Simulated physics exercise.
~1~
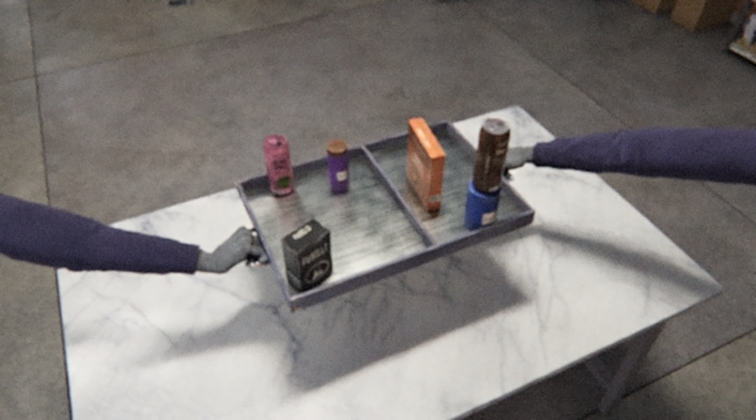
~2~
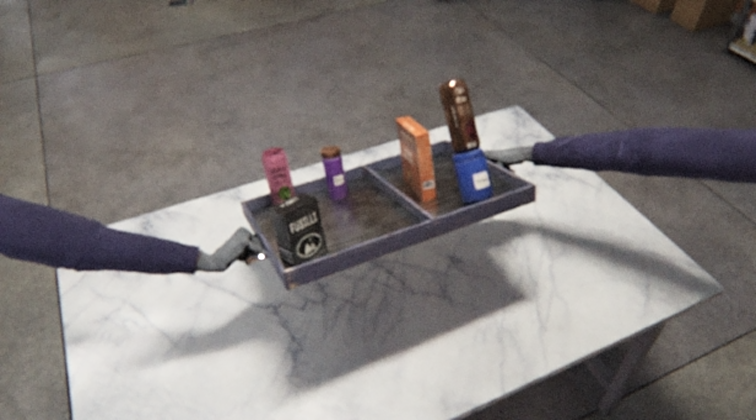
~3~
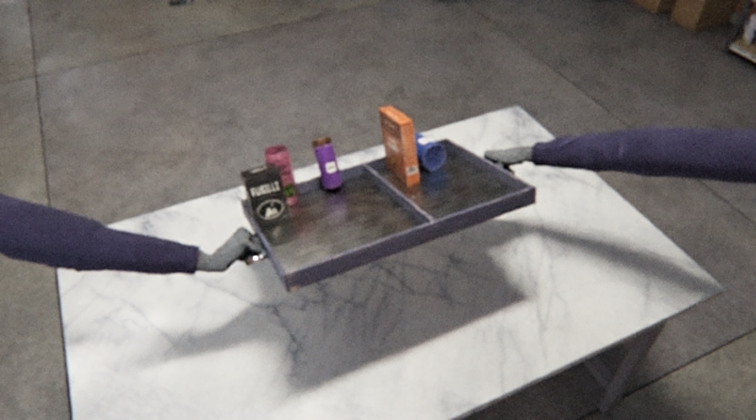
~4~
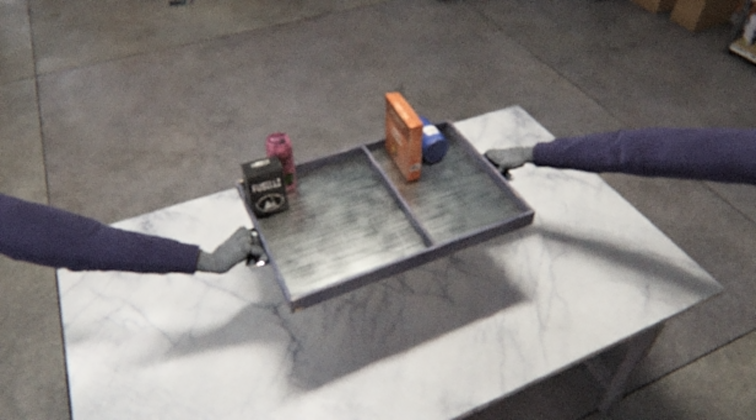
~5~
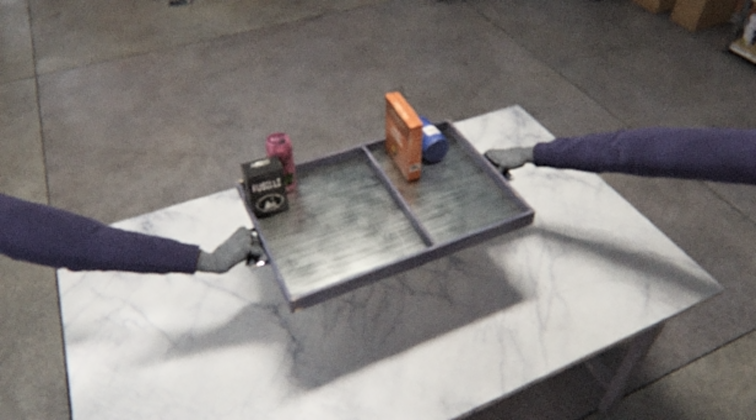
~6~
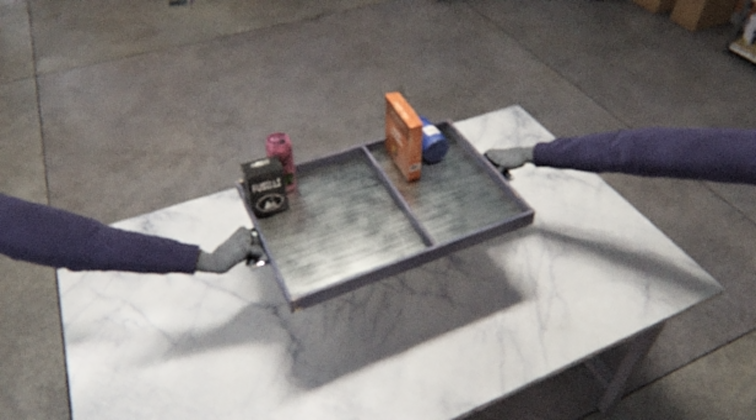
A brown can and a purple shaker went off a tray that two gloved hands tipped away and levelled again, while the black and orange boxes slid back, the blue jar ended on its side, and the pink can stayed put.
